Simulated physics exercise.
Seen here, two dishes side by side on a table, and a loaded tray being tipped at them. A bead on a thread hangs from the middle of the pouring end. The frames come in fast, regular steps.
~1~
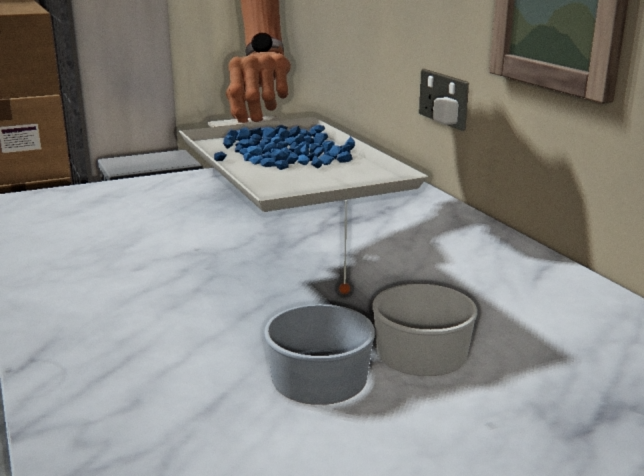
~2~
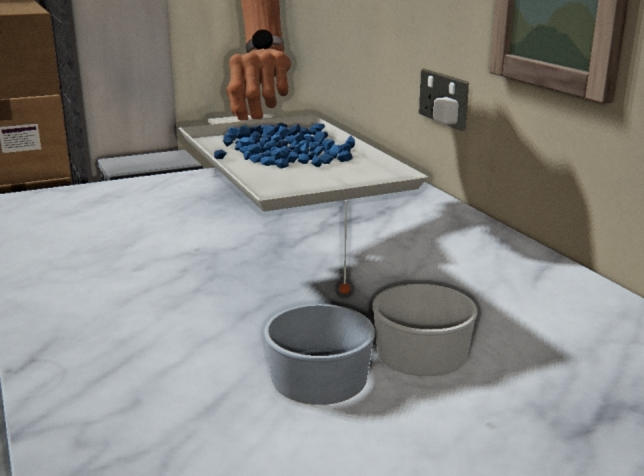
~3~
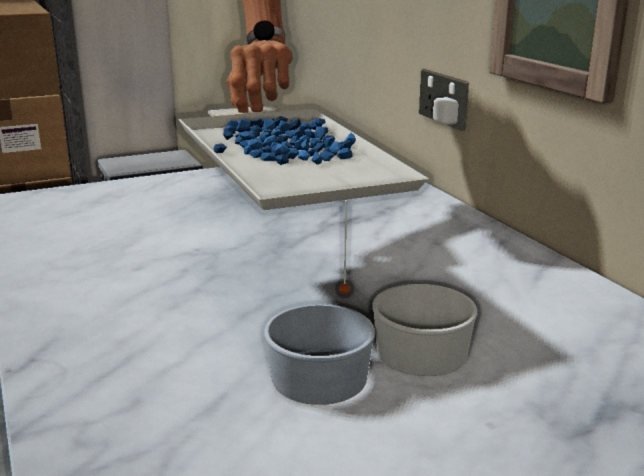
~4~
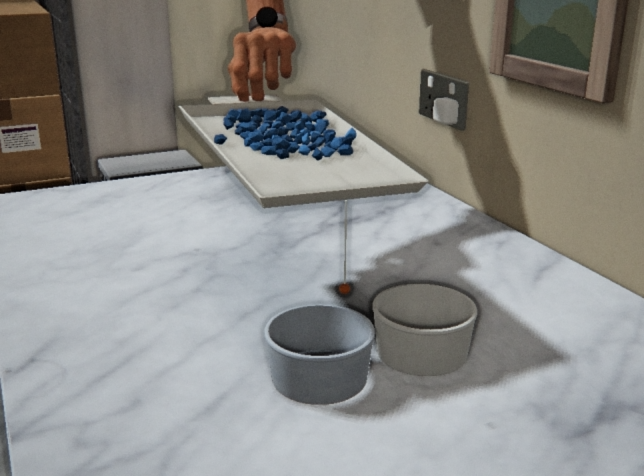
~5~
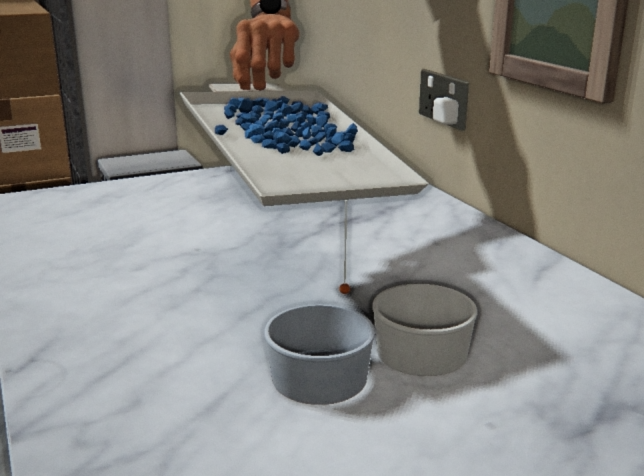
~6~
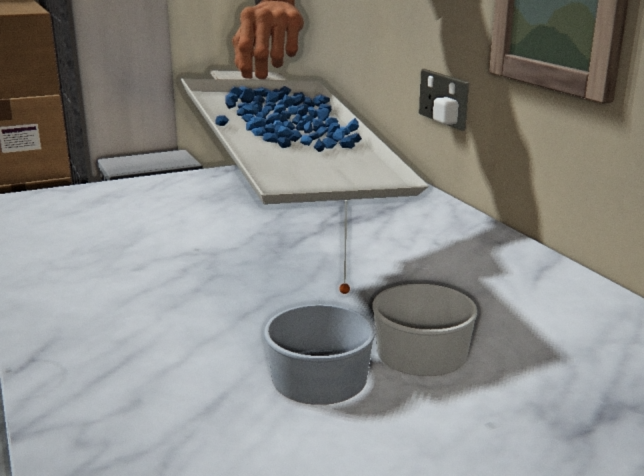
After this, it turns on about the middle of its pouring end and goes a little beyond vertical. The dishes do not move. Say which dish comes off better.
More goes to the right-hand dish.
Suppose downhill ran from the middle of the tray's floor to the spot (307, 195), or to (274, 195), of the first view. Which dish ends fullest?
The first try: The left one. The second: Left.
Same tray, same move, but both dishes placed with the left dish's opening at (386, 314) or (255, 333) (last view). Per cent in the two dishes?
Near 70 % and 30 %.
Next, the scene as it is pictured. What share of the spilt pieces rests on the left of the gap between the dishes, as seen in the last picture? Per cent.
It comes to 10 per cent or so.
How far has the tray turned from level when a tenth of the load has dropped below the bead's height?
Near 55 degrees.
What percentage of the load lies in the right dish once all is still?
Near 70 %.
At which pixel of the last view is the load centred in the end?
Roughly at (430, 343).
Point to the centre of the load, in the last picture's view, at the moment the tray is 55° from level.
Around (397, 182).
Shortly afterwards, tray tipped steeply; near two thirds on the tray; a little in the right dish; near a quarter in the air.
Next, tray tipped right over; near two thirds in the right dish; near a quarter outside both; only a few in the air.
Some moments later, tray tipped past a quarter turn; the bulk in the right dish; near a quarter outside both.
In the end, tray tipped past a quarter turn; none at all in the left dish; the bulk in the right dish; near a quarter outside both.
